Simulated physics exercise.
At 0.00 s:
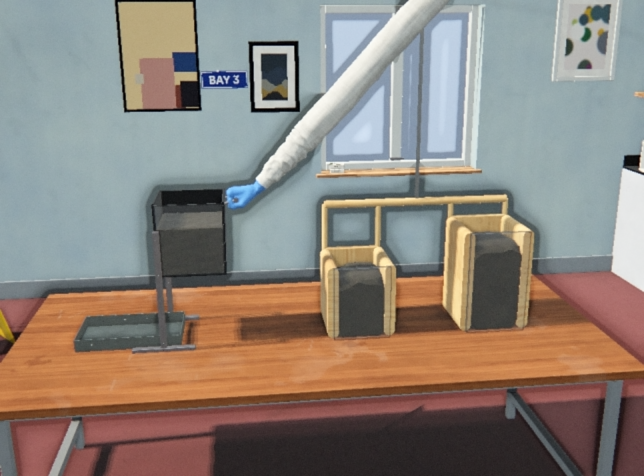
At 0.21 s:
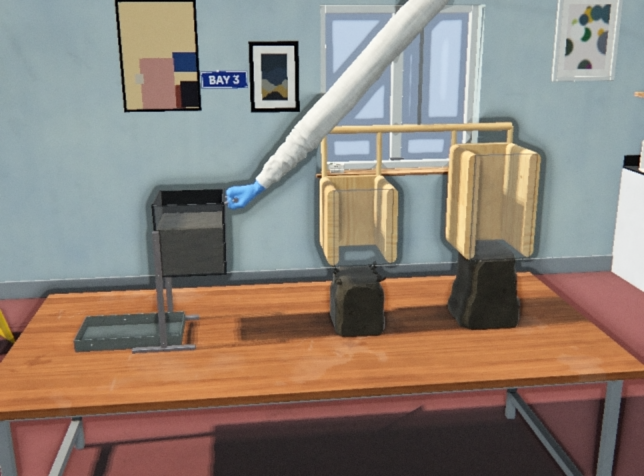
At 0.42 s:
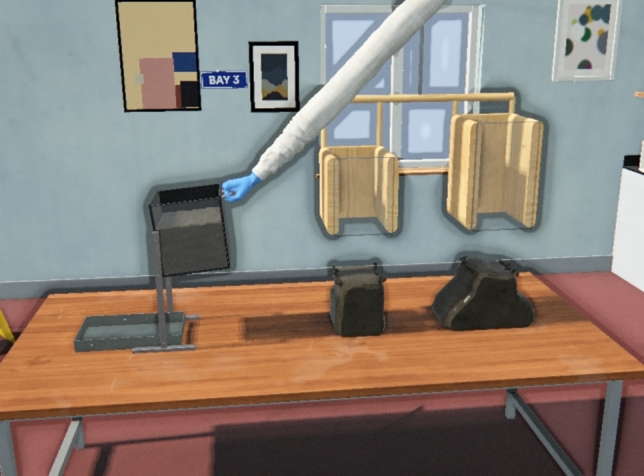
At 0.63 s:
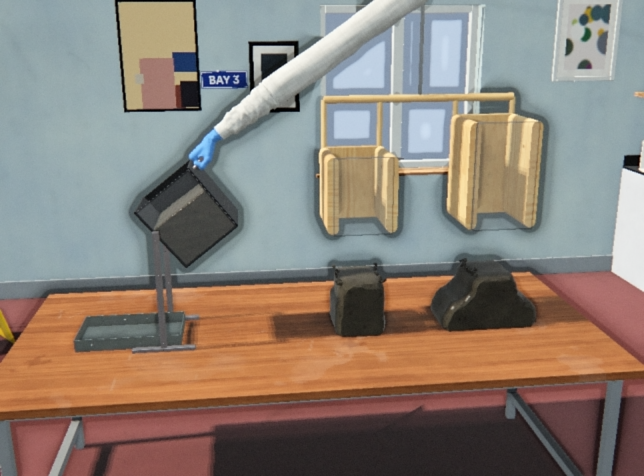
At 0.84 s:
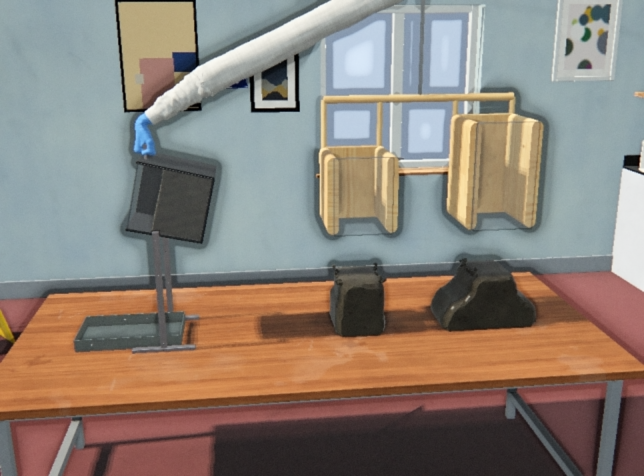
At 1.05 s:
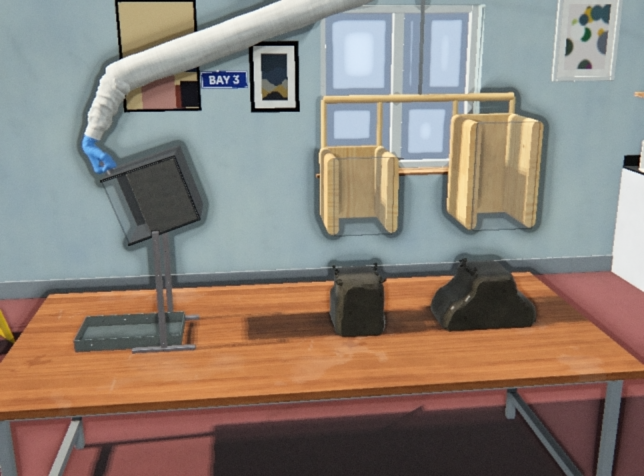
A white-sleeved arm with a blue-gloved hand reaches over a wooden table in a room with pale blue walls, seen from a fixed, slightly raised viewpoint. A dark tub of grey mud stands on a post above a shallow tray at left, with two pale wooden moulds at right. The moulds rise off two dark blocks, the right one slumping wide, then the hand swings the tub over leftward.
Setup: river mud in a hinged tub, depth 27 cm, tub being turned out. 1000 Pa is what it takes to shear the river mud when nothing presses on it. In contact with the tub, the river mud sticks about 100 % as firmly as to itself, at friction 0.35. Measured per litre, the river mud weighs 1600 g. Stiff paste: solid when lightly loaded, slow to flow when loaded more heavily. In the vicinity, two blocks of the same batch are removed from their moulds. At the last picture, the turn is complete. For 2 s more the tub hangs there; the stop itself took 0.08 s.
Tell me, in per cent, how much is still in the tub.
Something like 50 out of 100.
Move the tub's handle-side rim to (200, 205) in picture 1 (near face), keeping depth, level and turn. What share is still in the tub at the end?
100 %.
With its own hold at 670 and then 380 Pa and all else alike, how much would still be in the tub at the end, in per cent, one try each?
In turn about 40 %, 25 %.
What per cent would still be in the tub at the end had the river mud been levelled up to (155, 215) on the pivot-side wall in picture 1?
Result: Approx. 35 % remaining in tub.
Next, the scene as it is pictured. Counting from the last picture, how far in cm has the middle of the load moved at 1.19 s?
It has gone close to 2 cm.
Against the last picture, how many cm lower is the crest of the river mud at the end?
Some 16 cm.
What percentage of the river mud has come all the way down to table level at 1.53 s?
Down at that time: Approx. 0 %.
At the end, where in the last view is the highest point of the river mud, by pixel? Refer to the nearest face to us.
Highest point: Approx. (170, 203).
After 1.19 s, the tub is at 108 degrees and holds 100 %.
After 1.36 s, the tub is at 108 degrees and holds 98 %.
After 1.53 s, the tub is at 108 degrees and holds 66 %.
After 1.70 s, the tub is at 108 degrees and holds 50 %.
After 3.05 s, the tub is at 108 degrees and holds 50 %.
